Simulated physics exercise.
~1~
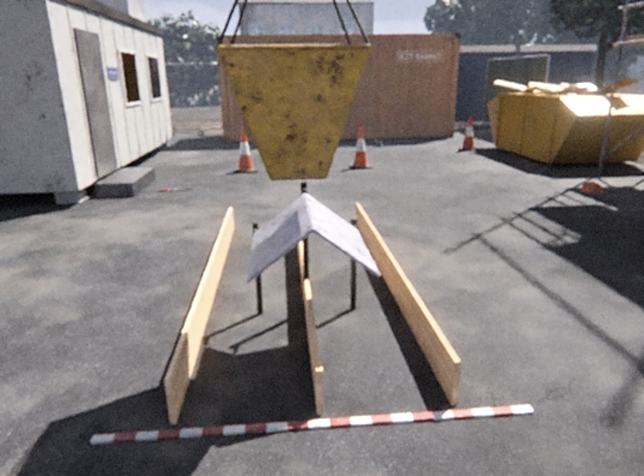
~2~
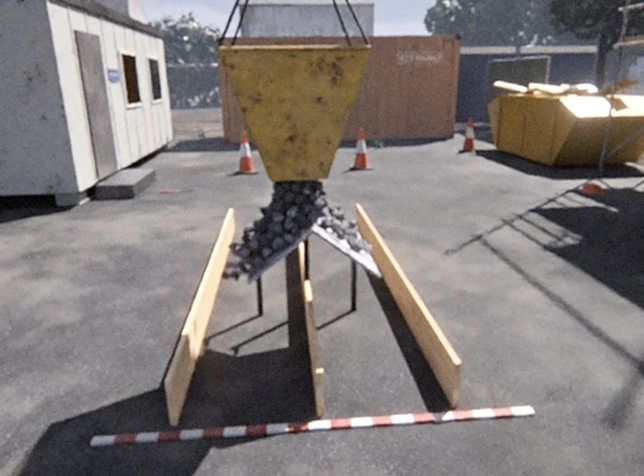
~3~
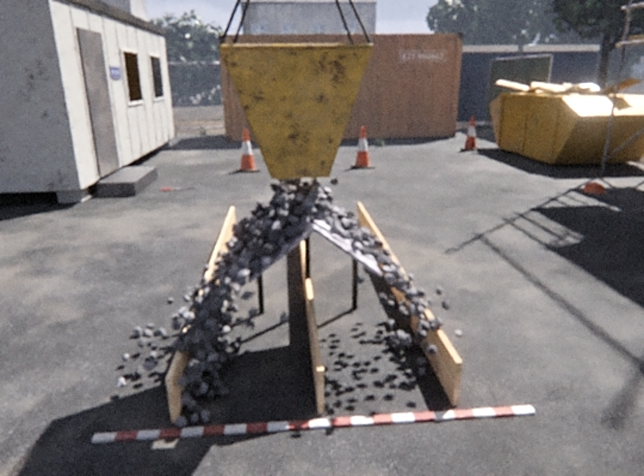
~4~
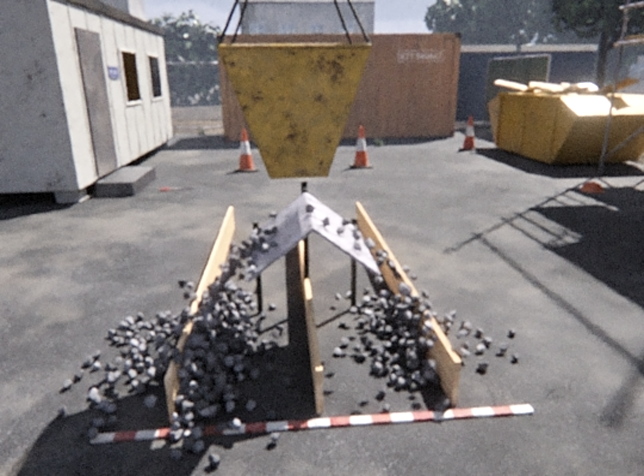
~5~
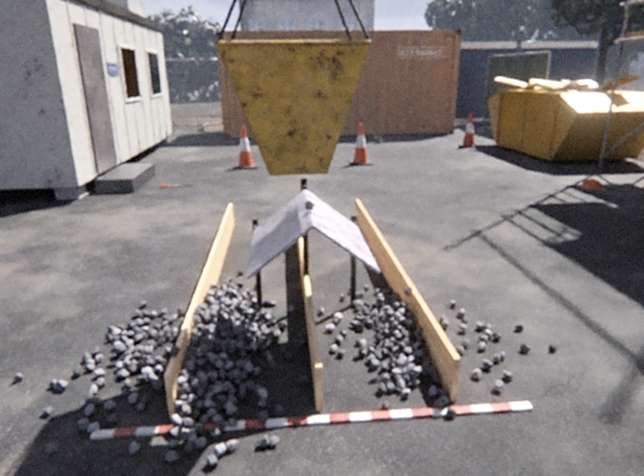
Yellow skip dropping dark grey stones onto a peaked steel chute, most settling in the left plank bay, some spilling outside.
